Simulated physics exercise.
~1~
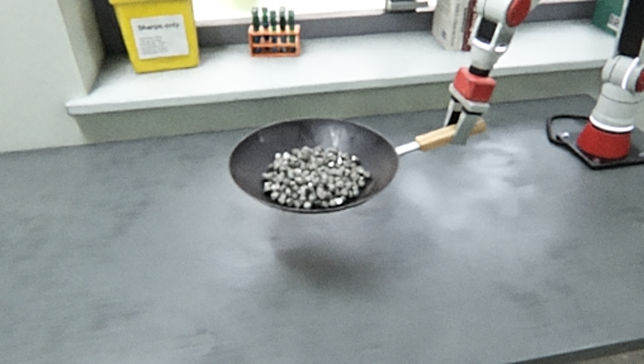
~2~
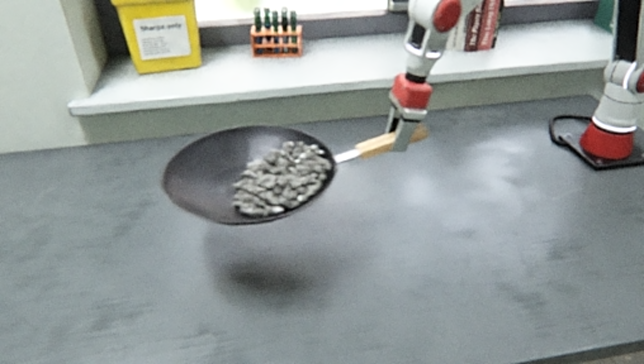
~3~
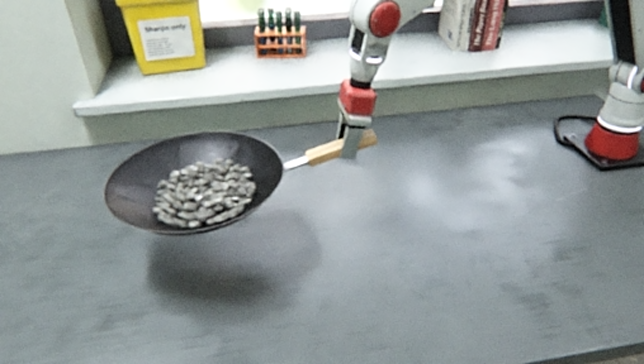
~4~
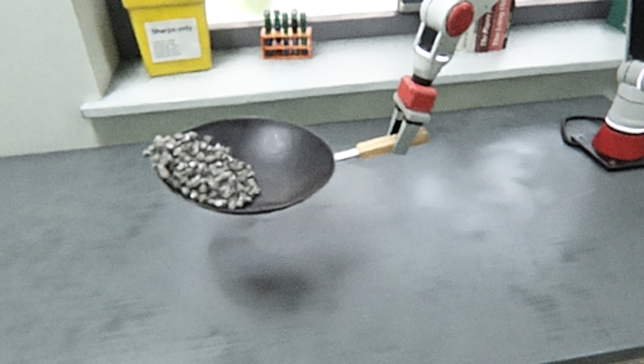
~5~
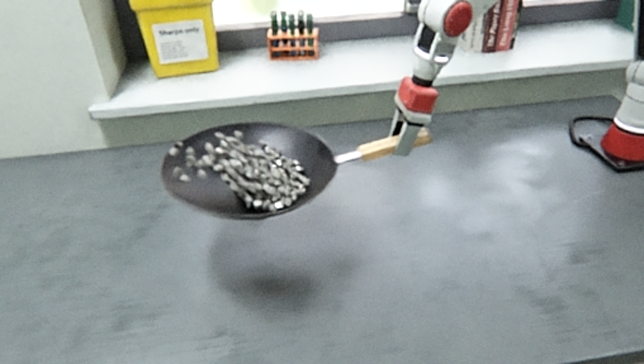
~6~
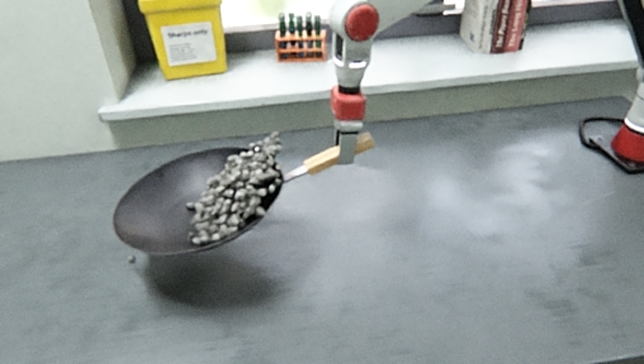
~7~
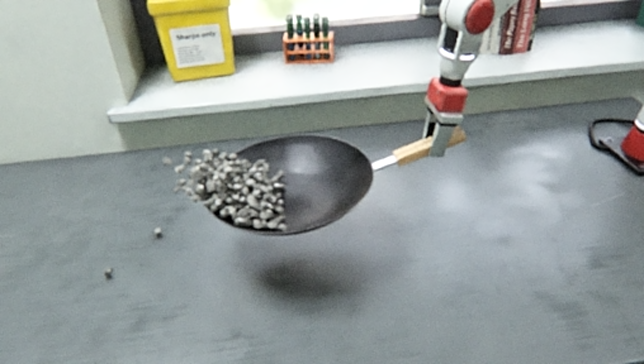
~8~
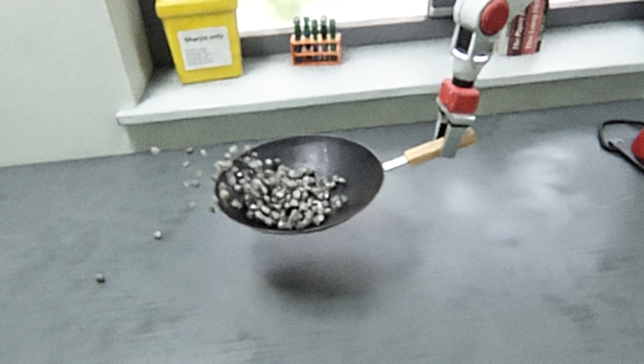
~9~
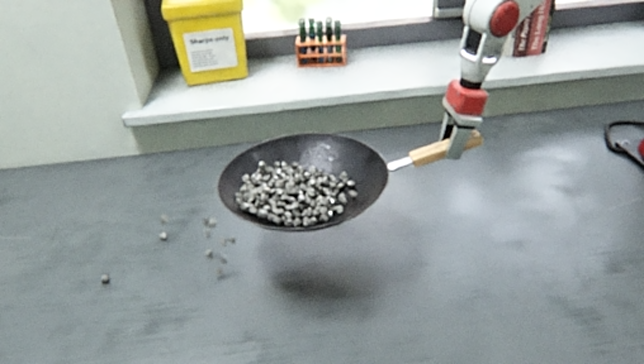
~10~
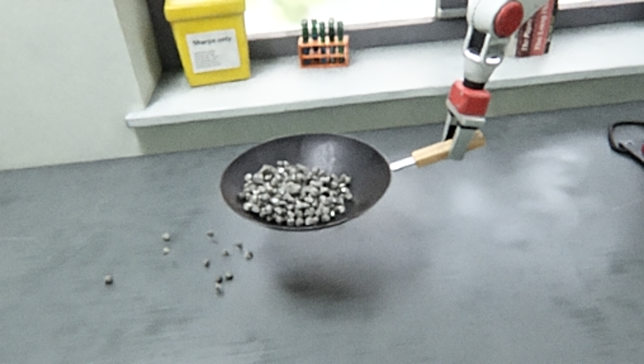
The clip opens on a robot arm holding a dark wok of small grey pebbles above a grey tabletop, with a yellow container and a rack of tubes on the sill behind. The arm swings the wok left, then pulls it back right, and the pebbles slide up against the far left rim. It pushes left again, sending the heap toward the handle side as a stray pebble drops. As the wok jerks right, pebbles surge over the left rim and several fall. The wok settles with most pebbles inside and a small scatter lying on the table.
